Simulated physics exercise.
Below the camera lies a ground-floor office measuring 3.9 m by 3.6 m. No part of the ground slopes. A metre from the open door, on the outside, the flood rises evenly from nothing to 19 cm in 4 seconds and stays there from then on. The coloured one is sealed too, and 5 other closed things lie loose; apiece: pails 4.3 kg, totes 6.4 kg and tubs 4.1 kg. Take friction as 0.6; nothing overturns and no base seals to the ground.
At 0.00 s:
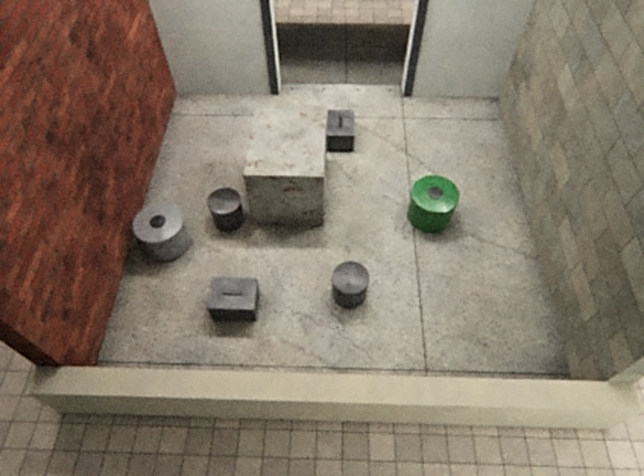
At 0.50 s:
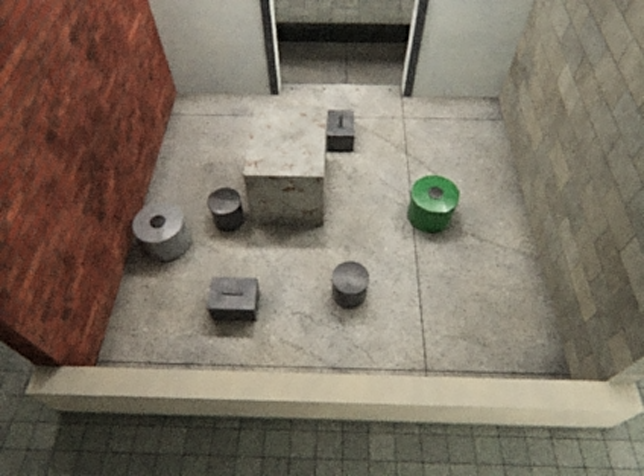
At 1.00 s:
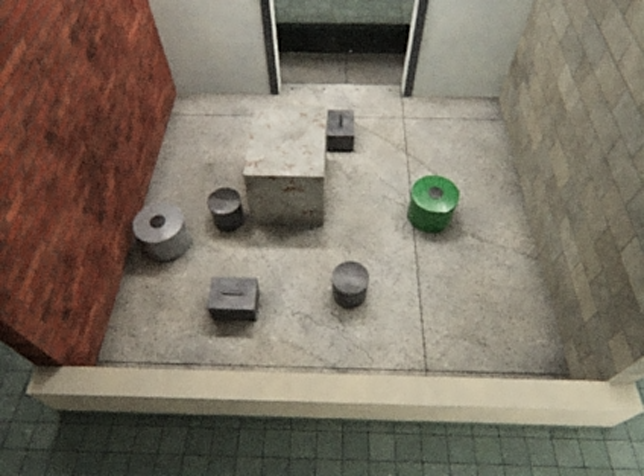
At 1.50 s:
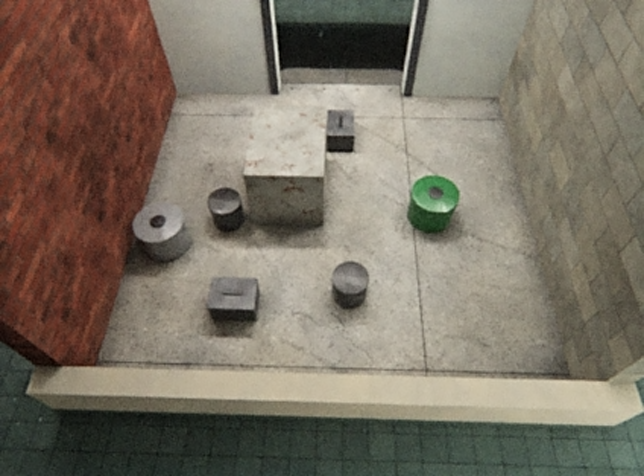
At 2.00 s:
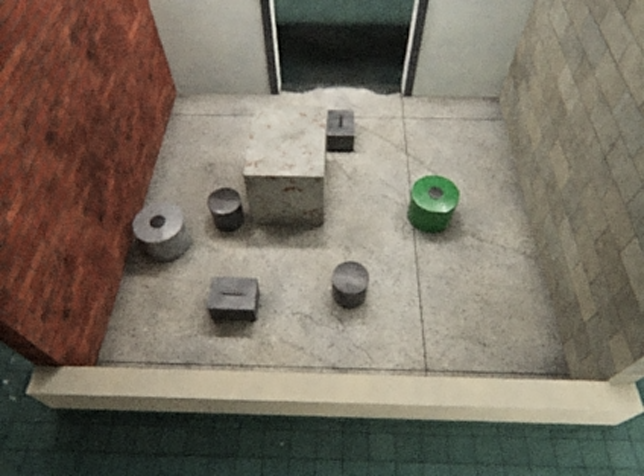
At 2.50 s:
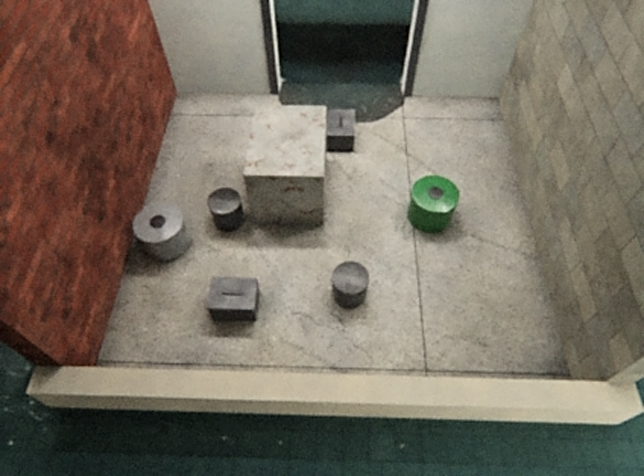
A large pale stone-like block stands left of centre on the grey floor of a ground-floor room, seen from a high, still camera, with a red wall at left, a tiled wall at right and an open doorway behind. Around it sit a green tub at right, a light grey tub at left, and four small dark grey boxes and tubs. Dark greenish water deepens over the tiles outside, then slides through the doorway onto the floor, while the objects stay still.
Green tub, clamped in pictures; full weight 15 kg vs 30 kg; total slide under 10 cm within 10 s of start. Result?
Only 30 kg passes.
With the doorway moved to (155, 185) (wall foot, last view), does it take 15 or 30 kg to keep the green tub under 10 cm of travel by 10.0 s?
So the light mass does it.
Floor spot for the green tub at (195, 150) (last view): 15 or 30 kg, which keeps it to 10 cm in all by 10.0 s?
Well, must use the heavier.
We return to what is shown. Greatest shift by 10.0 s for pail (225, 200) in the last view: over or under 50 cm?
That one is below half a metre, as it turns out.
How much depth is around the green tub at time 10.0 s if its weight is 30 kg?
Around 10 cm.
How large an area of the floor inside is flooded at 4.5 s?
Flooded: Near 5.0 m2.
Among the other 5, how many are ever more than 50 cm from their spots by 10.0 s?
The total is 4.
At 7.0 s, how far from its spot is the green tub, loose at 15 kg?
I'd put it at about 20 cm.
After 3.5 s the green tub would be 0 cm from its start with 15 kg and 0 cm from its start with 30 kg; 0 cm of water round it then.
After 4.5 s the green tub would be 0 cm from its start with 15 kg and 0 cm from its start with 30 kg; 4 cm of water round it then.
After 7.0 s the green tub would be 25 cm from its start with 15 kg and 0 cm from its start with 30 kg; 5 cm of water round it then.
After 10.0 s the green tub would be 82 cm from its start with 15 kg and 0 cm from its start with 30 kg; 10 cm of water round it then.
